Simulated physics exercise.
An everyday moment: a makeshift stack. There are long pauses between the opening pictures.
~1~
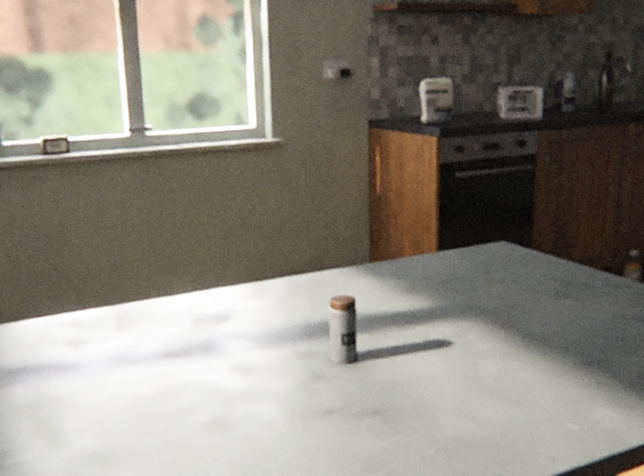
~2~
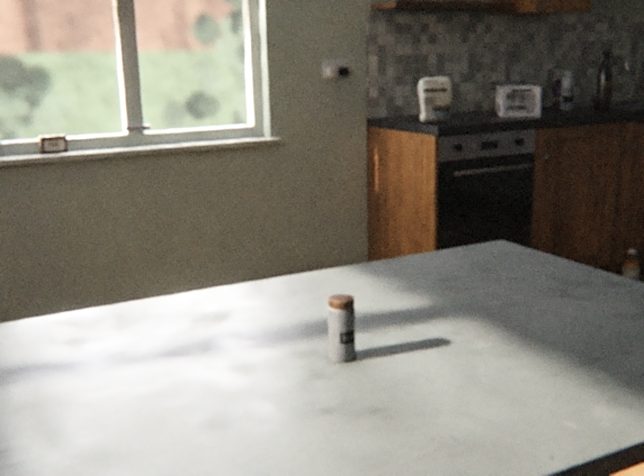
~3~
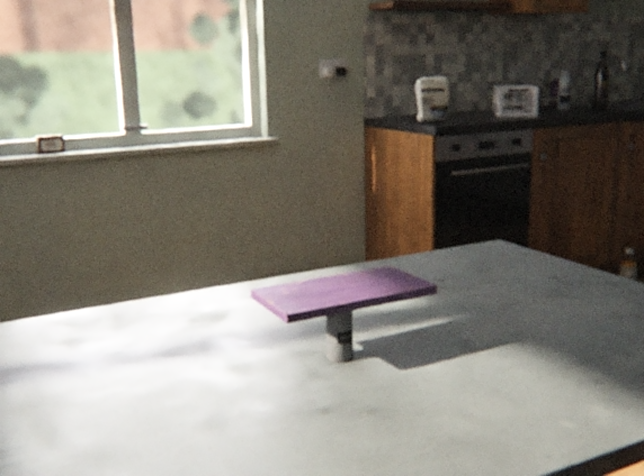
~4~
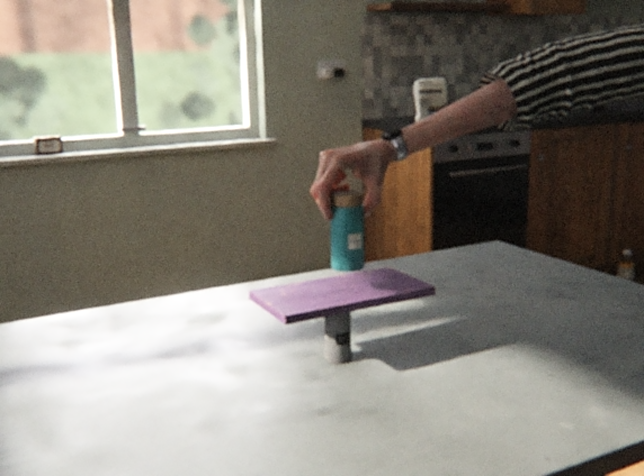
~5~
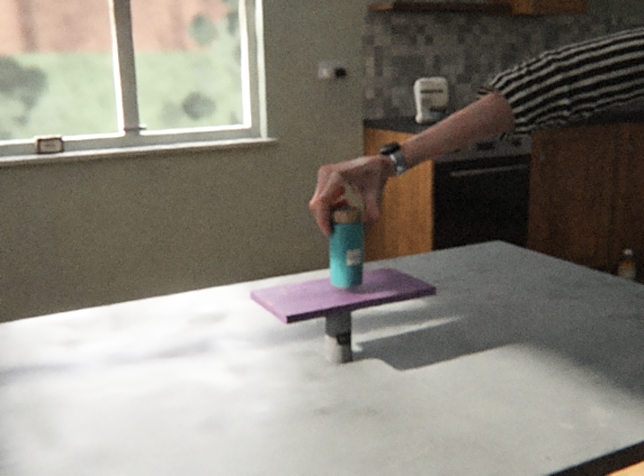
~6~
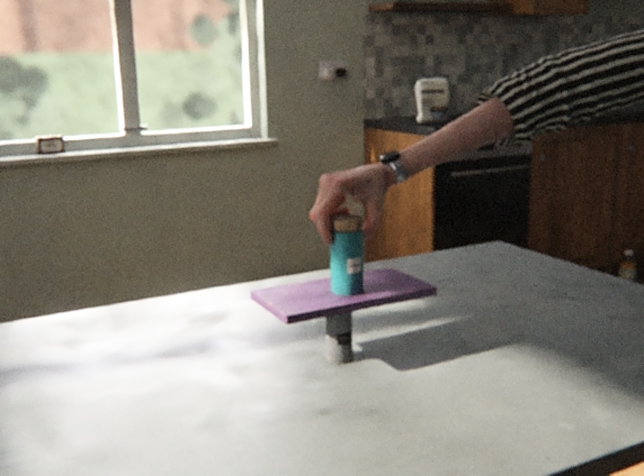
A purple board appears across the top of a small grey shaker on a table, then a hand in a striped sleeve reaches in from the right, lowers a turquoise shaker onto the board, and keeps hold of it.
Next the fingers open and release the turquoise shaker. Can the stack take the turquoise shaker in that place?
As it turns out, it keeps its balance.
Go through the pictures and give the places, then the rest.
The last thing is not in view yet; grey shaker (343, 329), in the first frame.
The last thing is not in view yet; grey shaker (342, 328), in the second frame.
The last thing is not in view yet; grey shaker (339, 328), in the third frame.
Coming down; turquoise shaker (347, 231); grey shaker (338, 329), in the fourth frame.
Coming down; turquoise shaker (346, 246); grey shaker (338, 329), in the fifth frame.
Set down, still held; turquoise shaker (347, 255); grey shaker (339, 329), in the sixth frame.
Then, 0.80 s later than the last frame, all is still.
Then, 1.70 s later than the last frame, turquoise shaker resting near (347, 255).
When it is over, all 3 as before. End places, in pixels of the last picture, turquoise shaker near (347, 255). The stack holds.
